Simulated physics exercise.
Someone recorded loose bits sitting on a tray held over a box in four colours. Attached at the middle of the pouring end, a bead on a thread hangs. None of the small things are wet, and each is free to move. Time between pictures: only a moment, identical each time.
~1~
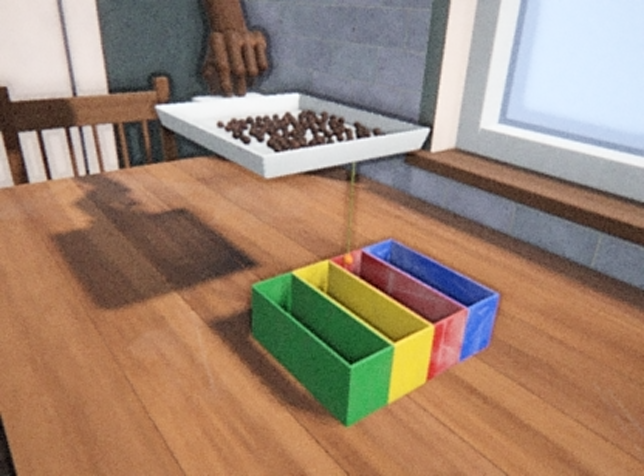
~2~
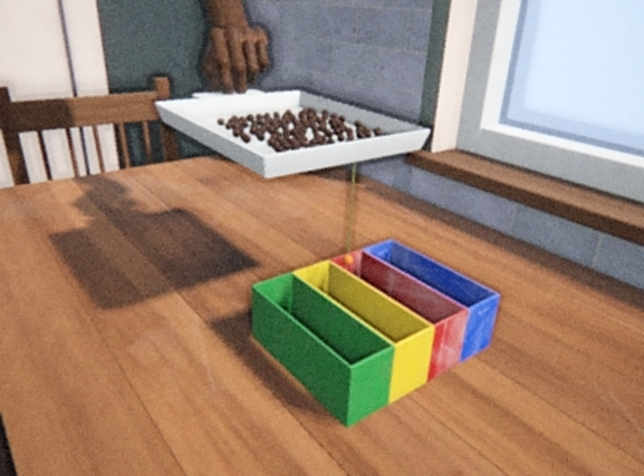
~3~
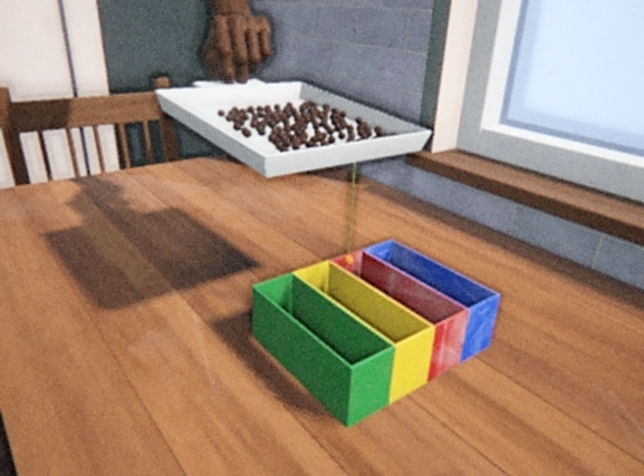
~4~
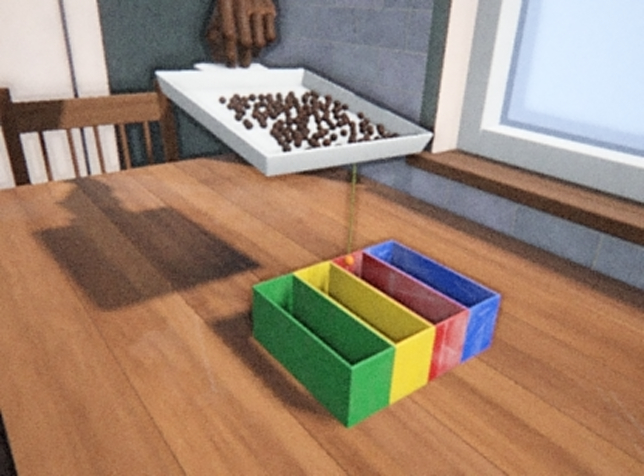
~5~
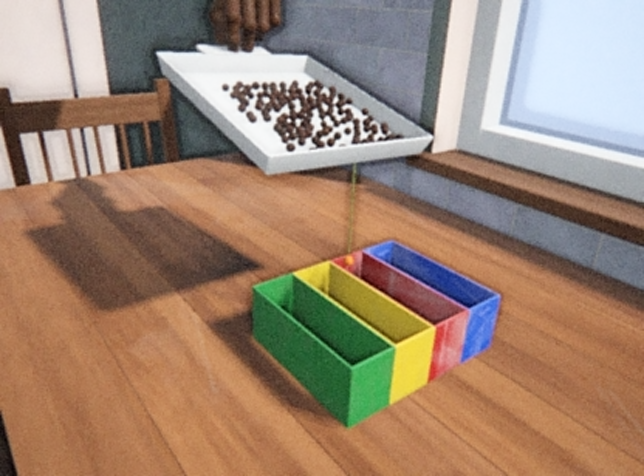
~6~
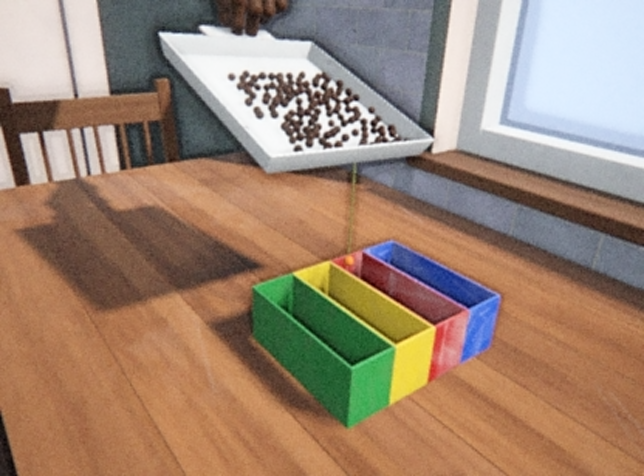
The video shows a dark hand behind a white tray of small brown balls above a box with green, yellow, red and blue compartments; the tray's back edge rises, gradually steepening its tilt, and the balls shift slightly across it.
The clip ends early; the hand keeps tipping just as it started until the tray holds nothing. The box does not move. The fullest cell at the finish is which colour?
Colour: Blue.
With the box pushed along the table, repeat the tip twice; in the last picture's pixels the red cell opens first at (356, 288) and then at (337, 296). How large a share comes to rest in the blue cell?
The first position comes out at 30 per cent, the other at 20 per cent.
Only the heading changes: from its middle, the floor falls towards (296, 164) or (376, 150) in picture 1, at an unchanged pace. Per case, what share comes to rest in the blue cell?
0 and 70 per cent, in that order.
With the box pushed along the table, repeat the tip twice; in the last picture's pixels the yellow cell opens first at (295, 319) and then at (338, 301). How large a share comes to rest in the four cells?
In order, about 30 and 70 in a hundred.
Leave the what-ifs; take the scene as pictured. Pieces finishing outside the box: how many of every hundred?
I'd put it at about 20 percent.
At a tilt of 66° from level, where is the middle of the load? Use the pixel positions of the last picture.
Somewhere about pixel (381, 144).
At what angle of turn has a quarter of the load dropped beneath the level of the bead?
I'd say it is tilted about 90°.
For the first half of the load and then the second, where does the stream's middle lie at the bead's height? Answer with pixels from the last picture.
The leading part at (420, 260), the rest of it at (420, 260).
Soon, tray tipped steeply; nearly all on the tray; a stray few in the red cell; a stray few in the blue cell; a small part falling or outside the box.
A while on, tray tipped past a quarter turn; a stray few on the tray; about a third in the blue cell; about a quarter in the red cell; a small part in the yellow cell; a stray few in the green cell; about a quarter falling or outside the box.
Towards the end, tray tipped past a quarter turn; about a third in the blue cell; about a quarter in the red cell; a small part in the yellow cell; a stray few in the green cell; about a quarter falling or outside the box.
Finally, tray tipped past a quarter turn; about a third in the blue cell; about a quarter in the red cell; a small part in the yellow cell; a stray few in the green cell; about a quarter outside the box.
